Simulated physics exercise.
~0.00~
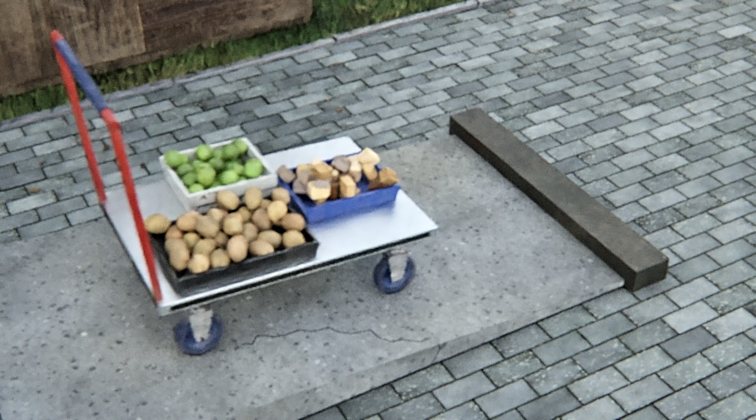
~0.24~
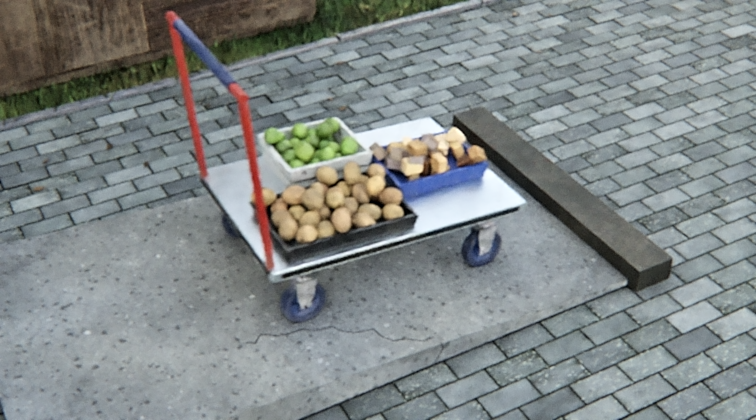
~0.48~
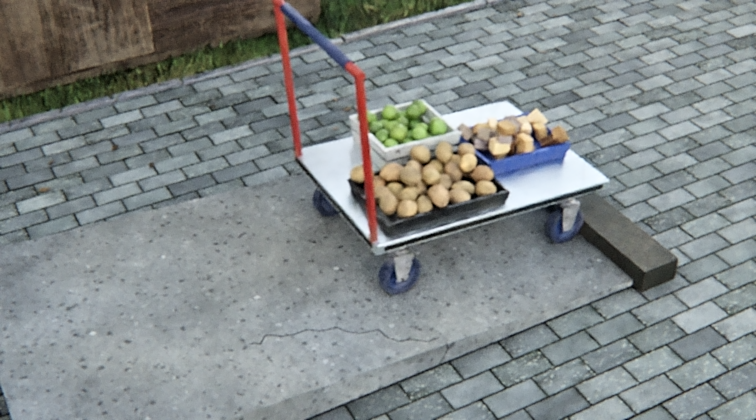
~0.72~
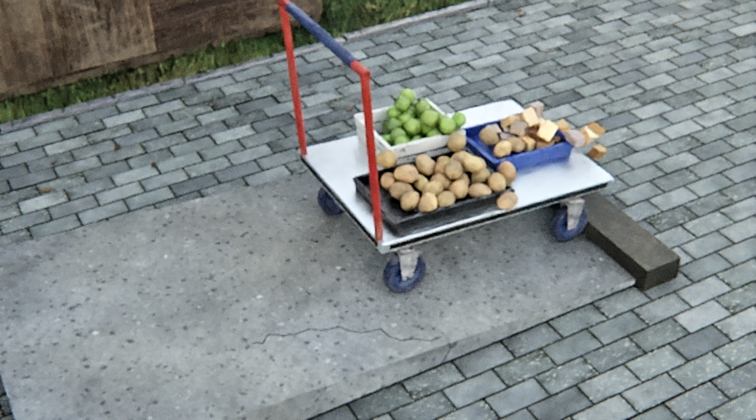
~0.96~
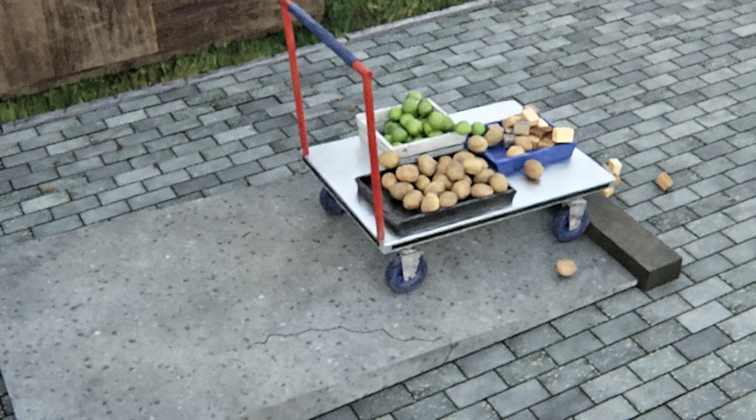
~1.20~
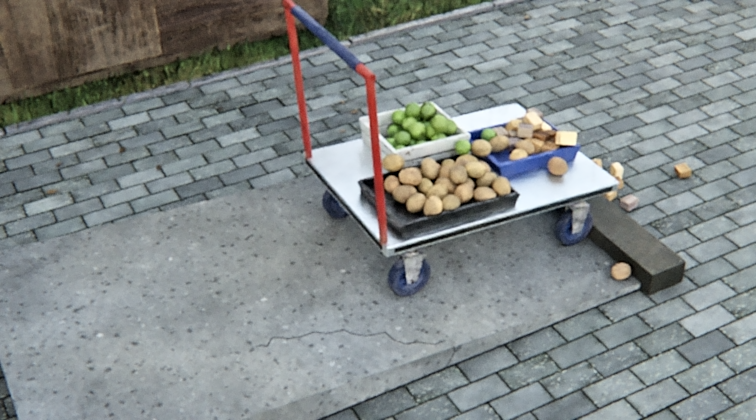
On grey block paving beside a grassy edge, seen from above at an angle, a flat trolley with a red and blue handle stands on a speckled slab. It carries a white crate of green apples at the back, a black crate of potatoes in front and a blue crate of wooden blocks on the right. The trolley rolls right until it stops at a dark sill. The loads surge forward, and several blocks tumble off the front, followed by a potato. Finally, a few pieces rest around the sill, while stray apples and potatoes remain on the trolley.
